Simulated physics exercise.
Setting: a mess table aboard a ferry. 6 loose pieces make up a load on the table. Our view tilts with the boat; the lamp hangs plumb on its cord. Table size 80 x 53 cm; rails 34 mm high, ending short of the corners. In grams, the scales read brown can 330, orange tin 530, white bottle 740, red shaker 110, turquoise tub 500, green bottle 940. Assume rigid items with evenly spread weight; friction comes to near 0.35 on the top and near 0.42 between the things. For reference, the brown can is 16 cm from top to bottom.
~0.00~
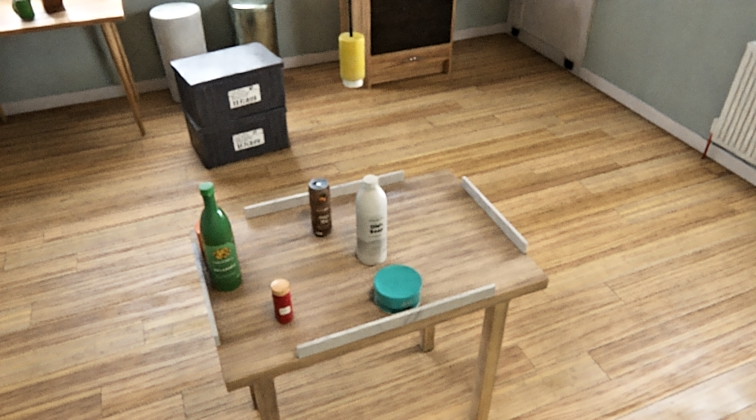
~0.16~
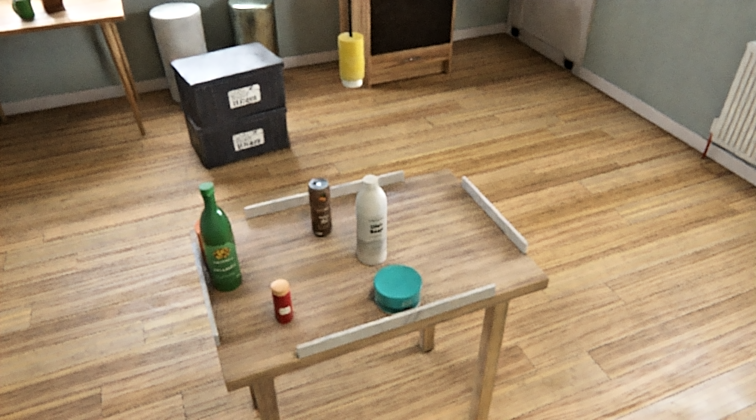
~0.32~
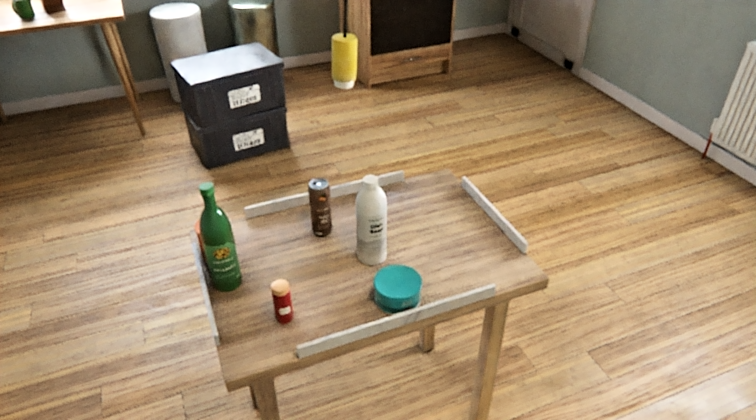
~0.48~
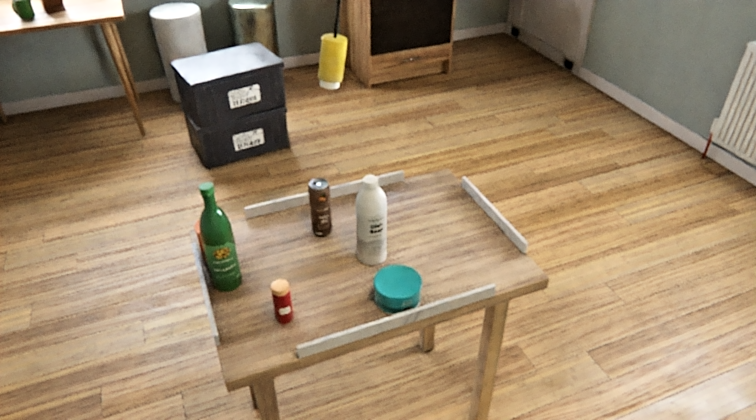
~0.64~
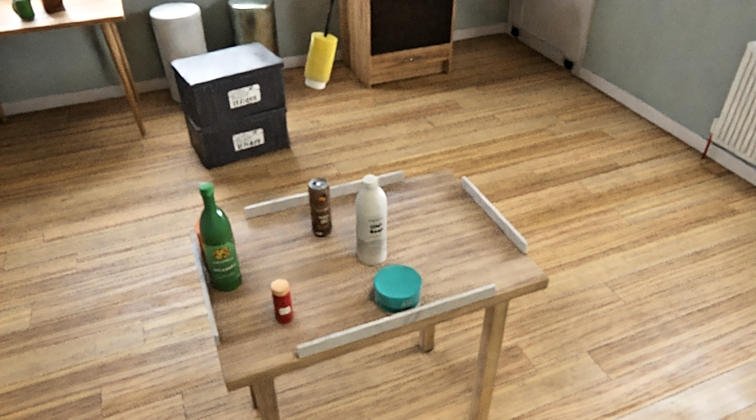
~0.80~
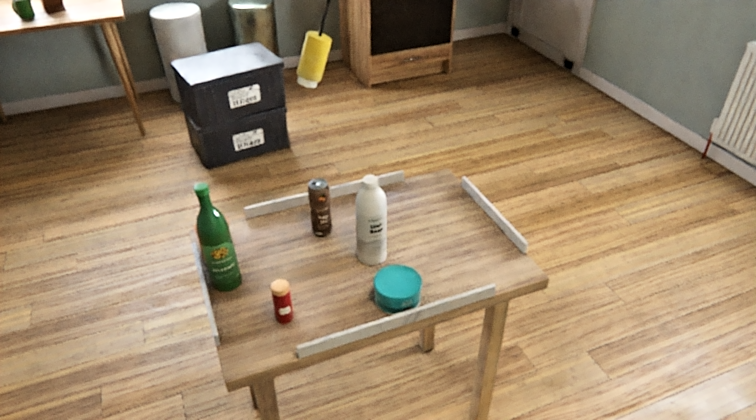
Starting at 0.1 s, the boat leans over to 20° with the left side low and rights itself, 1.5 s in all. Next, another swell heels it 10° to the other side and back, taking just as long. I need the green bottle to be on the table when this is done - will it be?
No, it will not be.
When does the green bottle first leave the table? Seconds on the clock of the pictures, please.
Somewhere about 1.0 s.
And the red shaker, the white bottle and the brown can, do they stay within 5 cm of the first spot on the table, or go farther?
Red shaker: Remains in place; white bottle: Remains in place; brown can: Is displaced.
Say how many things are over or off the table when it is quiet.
The number here is 2.
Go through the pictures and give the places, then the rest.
In the first picture, boat level; green bottle (218, 237); brown can (321, 208).
In the second picture, boat level; white bottle (371, 220); red shaker (282, 302).
In the third picture, boat heeled 4°, left side down; turquoise tub (398, 290); brown can (321, 208).
In the fourth picture, boat heeled 10°, left side down; white bottle (371, 220).
In the fifth picture, boat heeled 16°, left side down; red shaker (282, 302); turquoise tub (398, 290).
In the sixth picture, boat heeled 20°, left side down; green bottle (215, 237); brown can (320, 208).
After 1.20 s, boat heeled 11°, left side down; green bottle now off the table; brown can 24° off its base.
After 1.40 s, boat heeled 3°, left side down; brown can on its side.
After 1.50 s, boat heeled 1°, left side down; brown can on its side.
In the end (3.6 s), off the table, green bottle; toppled on the table, brown can; the other 4 under 5 cm from the start.
